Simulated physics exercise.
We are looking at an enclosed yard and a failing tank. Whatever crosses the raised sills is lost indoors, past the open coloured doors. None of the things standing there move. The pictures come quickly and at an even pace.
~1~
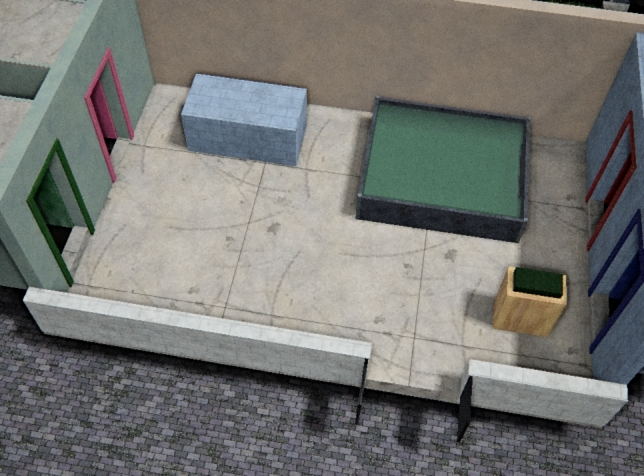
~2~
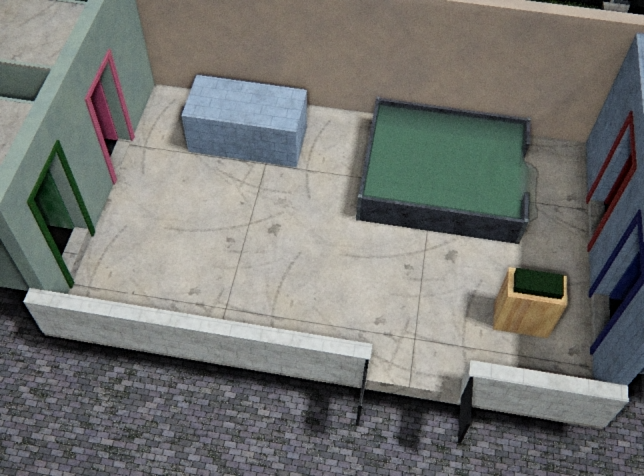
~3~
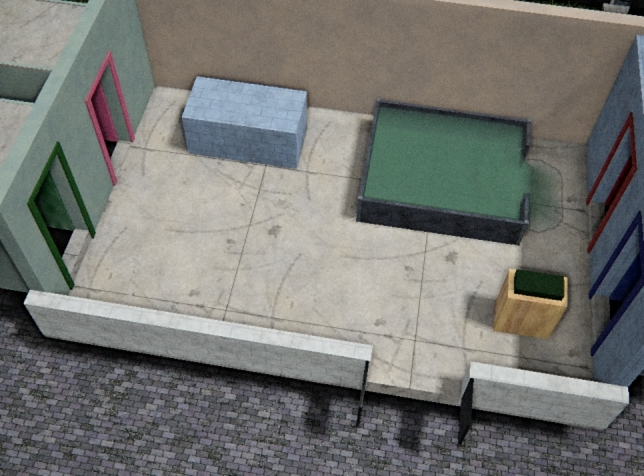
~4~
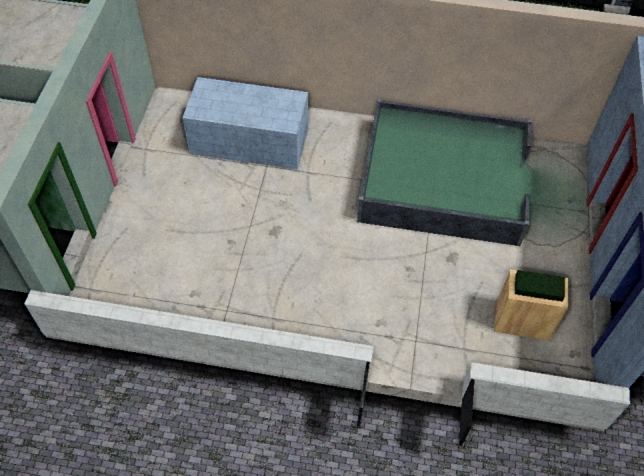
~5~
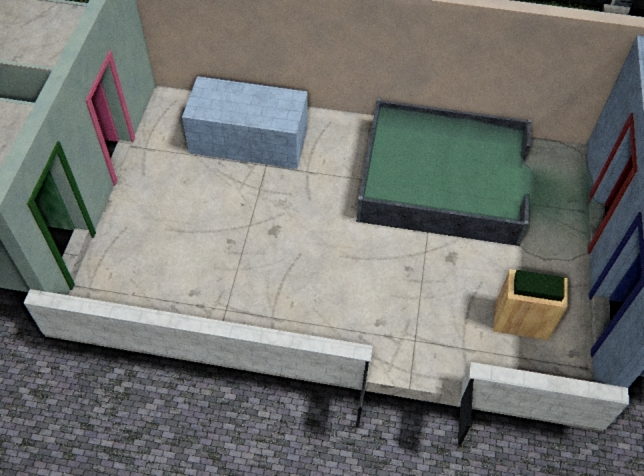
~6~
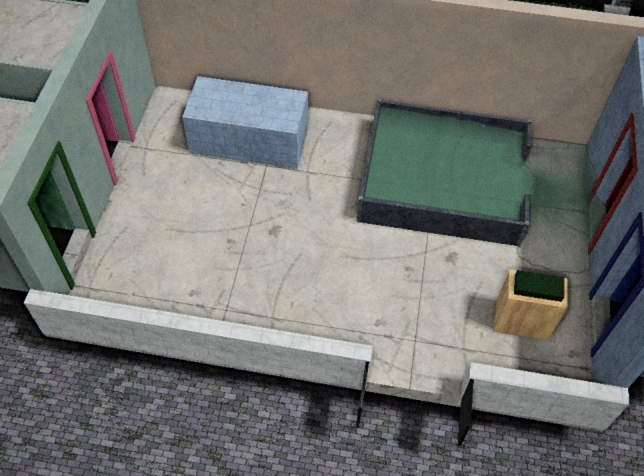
A large dark-walled tank of green water sat still in a walled yard, then a gap opened in its right side and water poured out, spreading across the floor towards the right wall.
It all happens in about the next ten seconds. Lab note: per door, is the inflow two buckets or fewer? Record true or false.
Green door true; pink door true; blue door true; red door false.
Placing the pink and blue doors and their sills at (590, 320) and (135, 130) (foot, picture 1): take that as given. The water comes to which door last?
It would be the green door, I think.
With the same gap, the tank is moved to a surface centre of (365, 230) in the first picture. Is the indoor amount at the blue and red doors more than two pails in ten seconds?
The blue door exceeds it and the red door exceeds it.
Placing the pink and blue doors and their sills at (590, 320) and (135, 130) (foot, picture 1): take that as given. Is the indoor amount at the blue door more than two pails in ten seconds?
I reckon the blue door doesn't reach it.
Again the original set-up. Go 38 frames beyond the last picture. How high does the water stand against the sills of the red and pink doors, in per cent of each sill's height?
First around 160 percent, second around 80 percent.
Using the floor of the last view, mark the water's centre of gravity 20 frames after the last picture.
I'd point to (472, 196).
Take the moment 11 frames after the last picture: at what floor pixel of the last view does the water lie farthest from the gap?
My best guess is about (585, 403).
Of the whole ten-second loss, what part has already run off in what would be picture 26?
I'd estimate some 60 per cent.
A moment on, water covers 10 % of the floor; the green door not reached, the pink door not reached, the blue door wet at the sill, nothing in, the red door over two buckets in.
Next, water covers 15 % of the floor; the green door not reached, the pink door not reached, the blue door wet at the sill, nothing in, the red door far over two buckets in.
Then, water covers 30 % of the floor; the green door not reached, the pink door not reached, the blue door wet at the sill, nothing in, the red door far over two buckets in.
Later, water covers 65 % of the floor; the green door not reached, the pink door wet at the sill, nothing in, the blue door wet at the sill, nothing in, the red door far over two buckets in.
In the end, water covers 95 % of the floor; the green door wet at the sill, nothing in, the pink door wet at the sill, nothing in, the blue door wet at the sill, nothing in, the red door far over two buckets in.
